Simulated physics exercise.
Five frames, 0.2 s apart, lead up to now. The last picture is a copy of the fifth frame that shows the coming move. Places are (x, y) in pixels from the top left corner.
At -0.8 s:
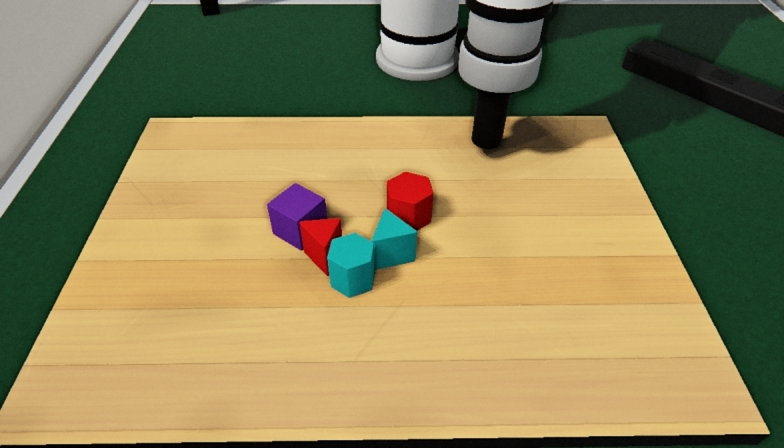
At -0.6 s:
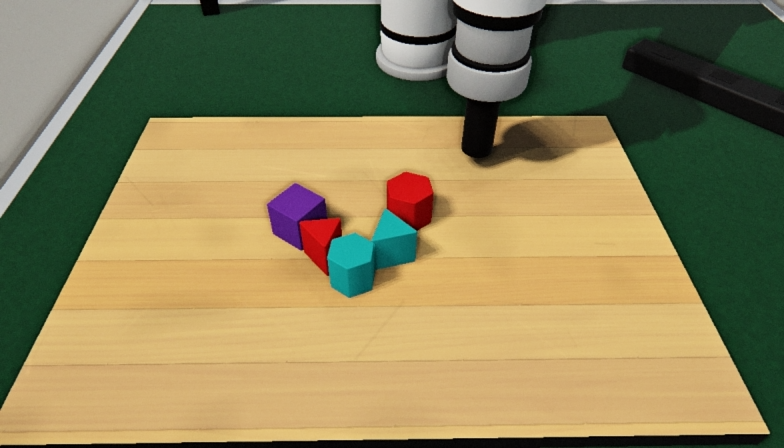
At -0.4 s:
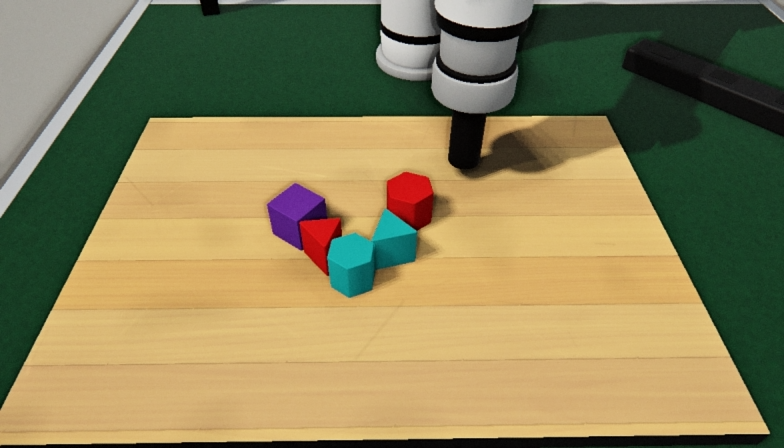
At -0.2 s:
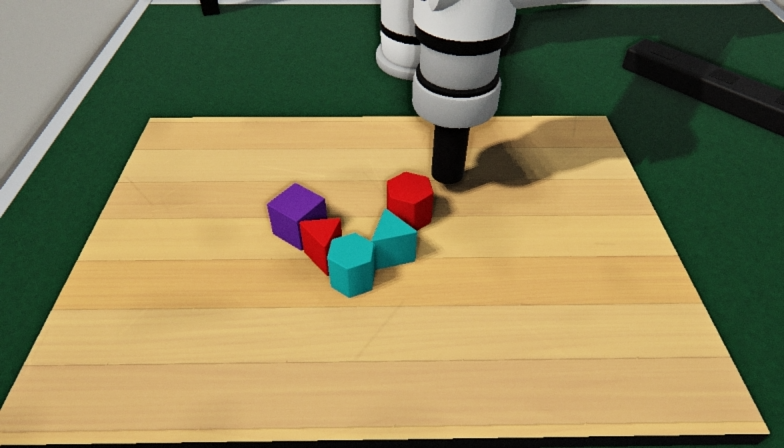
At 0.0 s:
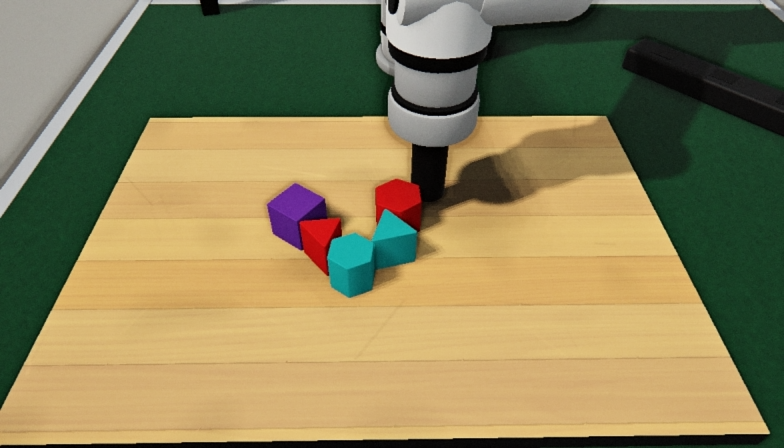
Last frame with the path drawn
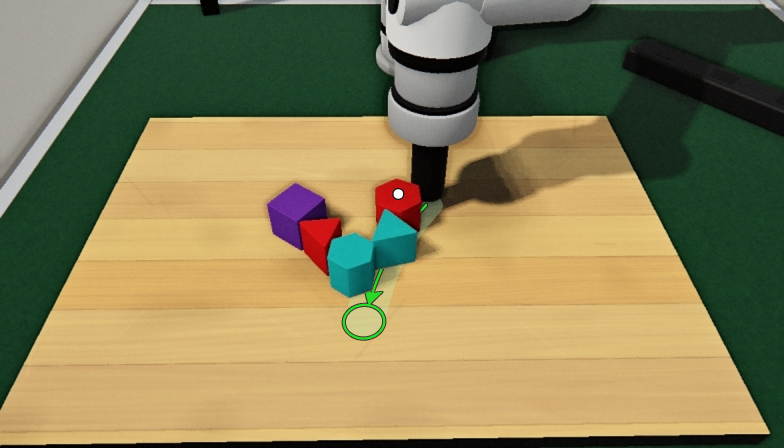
On a wooden board, a robot arm's black bar moves down and left past still blocks, nudging the red hexagon slightly left.
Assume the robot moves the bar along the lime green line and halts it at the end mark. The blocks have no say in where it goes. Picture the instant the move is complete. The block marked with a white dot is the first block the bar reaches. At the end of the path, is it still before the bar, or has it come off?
At that point it is off to one side or behind.
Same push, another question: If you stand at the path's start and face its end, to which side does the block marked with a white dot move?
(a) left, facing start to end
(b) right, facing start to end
b.
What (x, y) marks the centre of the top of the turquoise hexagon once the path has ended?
Around pixel (318, 283).
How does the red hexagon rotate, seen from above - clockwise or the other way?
Clockwise.
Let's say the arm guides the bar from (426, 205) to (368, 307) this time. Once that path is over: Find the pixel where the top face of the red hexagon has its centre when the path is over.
The middle of its upper face will lie at (357, 215).
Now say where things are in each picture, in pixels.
The first picture shows bar tip (487, 141); block tops, red triangular block (321, 228); turquoise hexagon (351, 250); turquoise triangular block (391, 226); red hexagon (410, 186).
The second picture shows bar (477, 149); blocks unchanged.
The third picture shows bar (464, 160); blocks unchanged.
The fourth picture shows bar (447, 174); blocks unchanged.
The fifth picture shows bar (427, 191); red triangular block (321, 228); turquoise hexagon (351, 250); turquoise triangular block (391, 226); red hexagon (398, 194).
Path on the board, from (426, 205) by way of (389, 254) to (364, 321); the dot is on the red hexagon.
What follows on the original path. One third of the way, bar (400, 223); turquoise hexagon (348, 255), turned 15° clockwise; turquoise triangular block (379, 239), turned 55° anticlockwise; red hexagon (359, 212), turned 45° clockwise.
Two thirds of the way, bar (379, 262); red triangular block (309, 228), turned 35° anticlockwise; turquoise hexagon (335, 268), turned 50° clockwise; turquoise triangular block (374, 274), turned 20° anticlockwise; red hexagon (347, 217), turned 85° clockwise.
At the end, bar (363, 308); red triangular block (309, 228), turned 35° anticlockwise; turquoise hexagon (318, 283), turned 110° clockwise; turquoise triangular block (361, 324), turned 45° anticlockwise; red hexagon (347, 217), turned 85° clockwise.
